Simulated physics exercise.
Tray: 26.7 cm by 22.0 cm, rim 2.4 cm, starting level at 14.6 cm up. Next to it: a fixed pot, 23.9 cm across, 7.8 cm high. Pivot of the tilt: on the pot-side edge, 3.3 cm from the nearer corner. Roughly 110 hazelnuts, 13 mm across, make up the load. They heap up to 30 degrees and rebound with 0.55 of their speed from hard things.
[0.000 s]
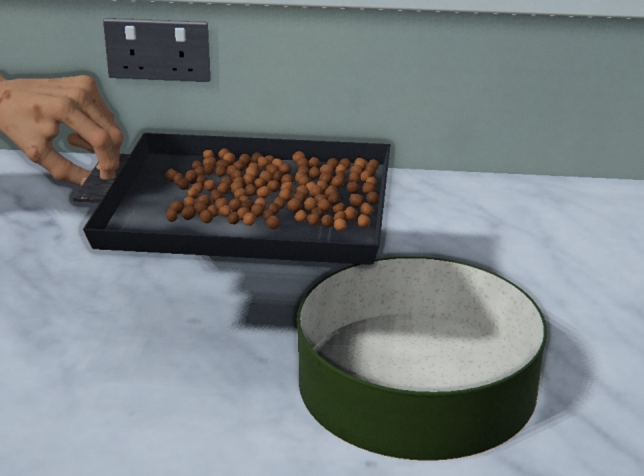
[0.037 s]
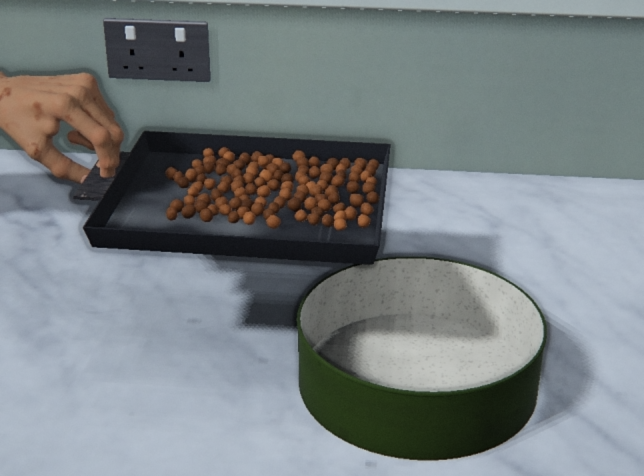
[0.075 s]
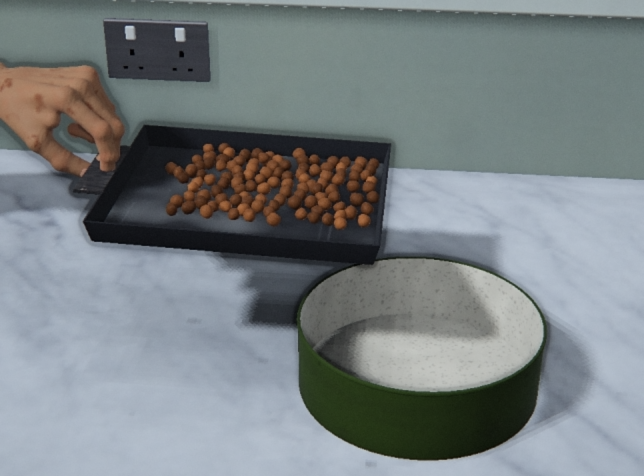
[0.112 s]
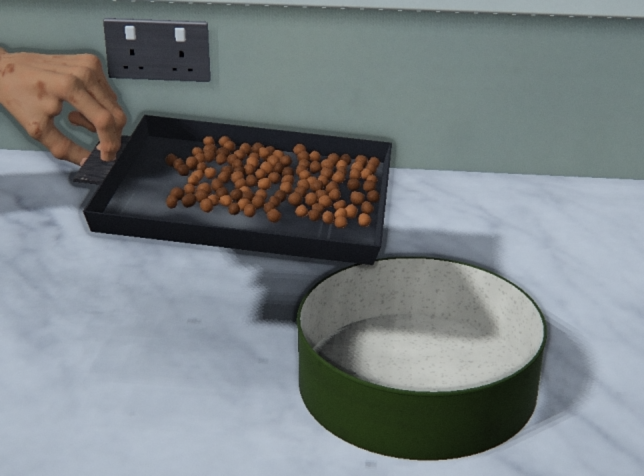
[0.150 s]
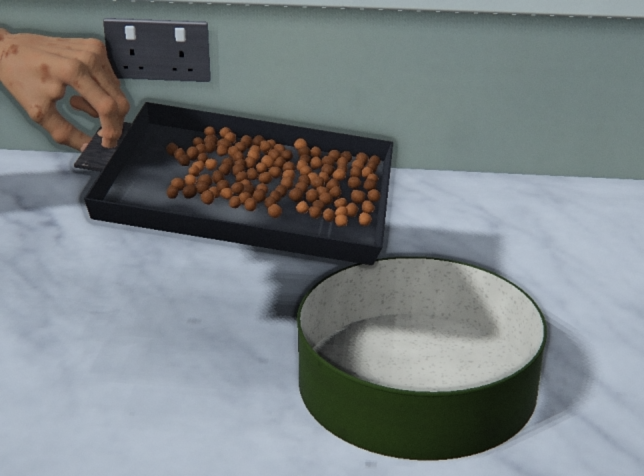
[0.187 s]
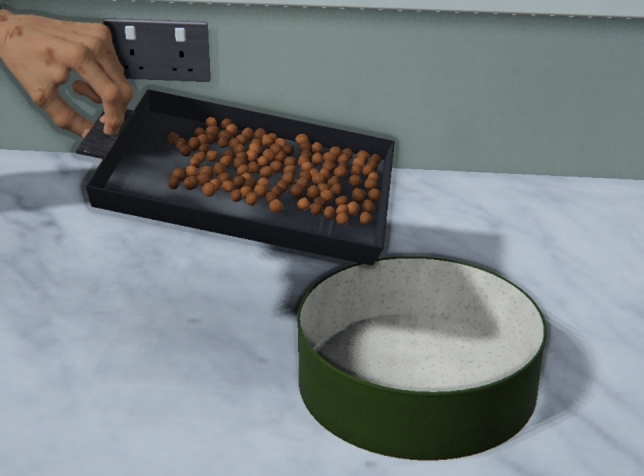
A hand at the left grips the short handle of a black rectangular tray of round brown hazelnuts, seen from slightly above over a pale marbled counter against a grey-green wall with a dark double socket. A round green pot with a speckled white inside sits at the lower right. The hand raises the tray's left side slightly, slanting it down toward the right, while the view stays still.
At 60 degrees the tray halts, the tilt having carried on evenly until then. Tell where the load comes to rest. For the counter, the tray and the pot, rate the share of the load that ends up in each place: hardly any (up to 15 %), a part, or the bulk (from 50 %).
Share of the load - the counter: Hardly any, the tray: The bulk, the pot: Hardly any.
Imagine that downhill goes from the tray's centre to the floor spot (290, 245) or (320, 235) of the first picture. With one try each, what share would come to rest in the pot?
10 and 5 %.
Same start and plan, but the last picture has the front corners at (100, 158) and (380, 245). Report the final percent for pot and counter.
You'd end with pot at 10 and counter at 5.
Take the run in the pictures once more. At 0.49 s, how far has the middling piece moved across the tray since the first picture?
Around 5 centimetres.
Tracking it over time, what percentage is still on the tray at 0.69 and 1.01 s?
About 100, 100.
After 0.49 s, tilt 35 degrees; the tray holds 100 %, the pot 0 %.
After 0.69 s, tilt 51 degrees; the tray holds 100 %, the pot 0 %.
After 1.01 s, tilt 60 degrees; the tray holds 100 %, the pot 0 %.
By 1.5 s all is still; counter 0 %, tray 100 %, pot 0 %.
